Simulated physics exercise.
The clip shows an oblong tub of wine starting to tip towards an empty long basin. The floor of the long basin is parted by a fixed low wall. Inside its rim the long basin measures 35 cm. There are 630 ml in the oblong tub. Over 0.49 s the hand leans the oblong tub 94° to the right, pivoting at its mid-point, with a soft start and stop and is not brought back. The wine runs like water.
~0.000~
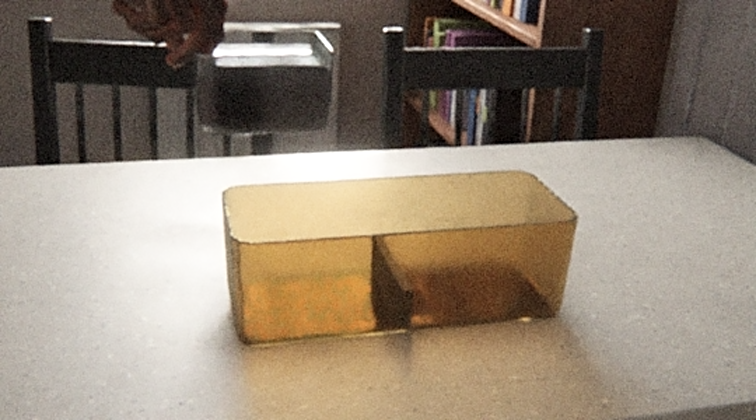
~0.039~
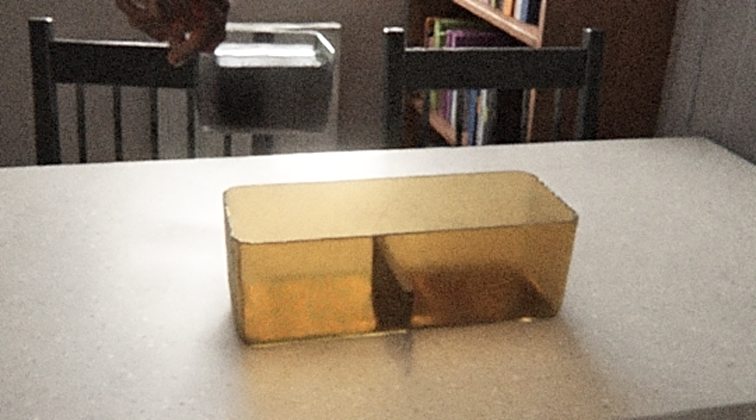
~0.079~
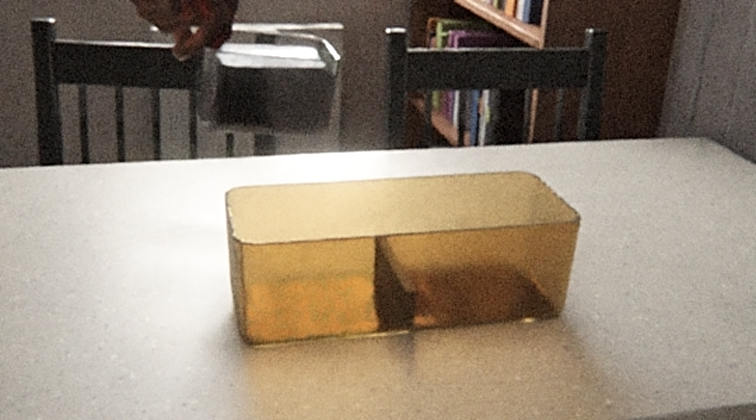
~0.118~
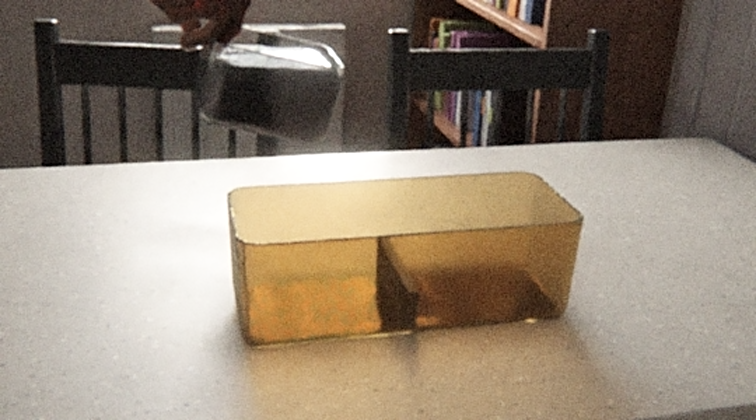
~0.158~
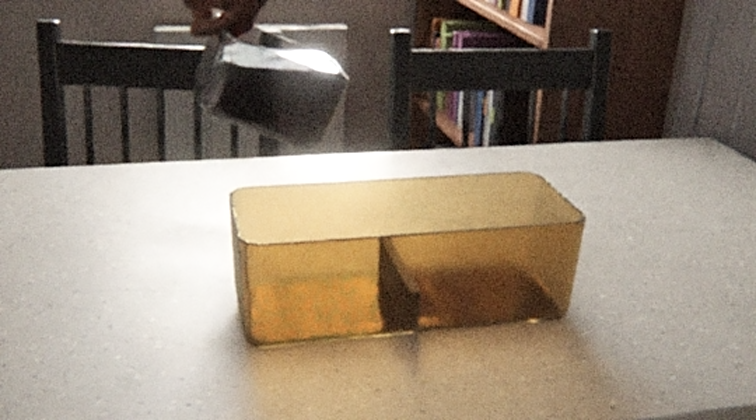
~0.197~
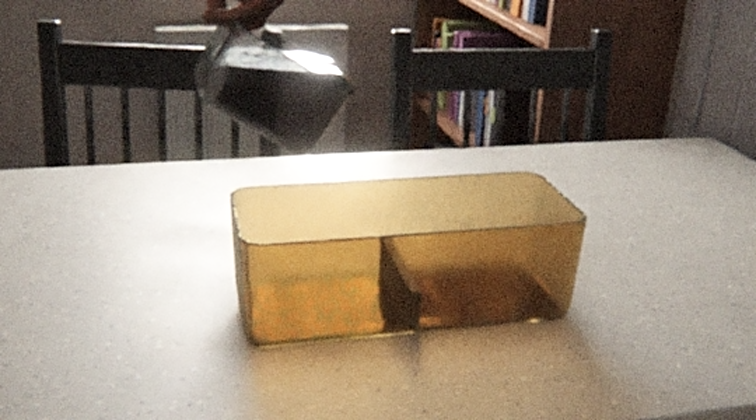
The footage shows a hand leaning a clear tub of dark liquid to the right, slowly at first and then farther, above an amber, see-through long basin with a dividing wall, which stays still on a pale table.
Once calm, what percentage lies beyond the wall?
Roughly 32 per cent is past the wall.
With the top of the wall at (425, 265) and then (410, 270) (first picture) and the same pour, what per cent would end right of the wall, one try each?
First 15, then 10 per cent.
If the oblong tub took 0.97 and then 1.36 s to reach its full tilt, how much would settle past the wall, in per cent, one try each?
In turn about 50 and 55 per cent.
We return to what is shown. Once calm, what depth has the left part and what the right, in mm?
Some 20 mm on the left and 8 mm on the right.
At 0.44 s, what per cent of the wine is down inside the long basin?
Near 24 in a hundred.
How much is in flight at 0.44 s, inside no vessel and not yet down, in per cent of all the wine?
Near 44 in a hundred.
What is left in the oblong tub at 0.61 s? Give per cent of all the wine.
Near 10 in a hundred.
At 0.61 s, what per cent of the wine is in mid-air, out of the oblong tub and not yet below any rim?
Near 8 in a hundred.
Then, 0.44 s in, the tilt is 91° and 32 per cent is still to pour, 16 is left of the wall and 8 right of it.
Then, 0.61 s in, the tilt is 94° and 10 per cent is still to pour, 50 is left of the wall and 32 right of it.
Then, 0.79 s in, the tilt is 94° and 4 per cent is still to pour, 60 is left of the wall and 31 right of it.
Then, 0.99 s in, the tilt is 94° and 2 per cent is still to pour, 65 is left of the wall and 32 right of it.
Finally, 67 per cent lies left of the wall, 32 right of it and 1 outside.
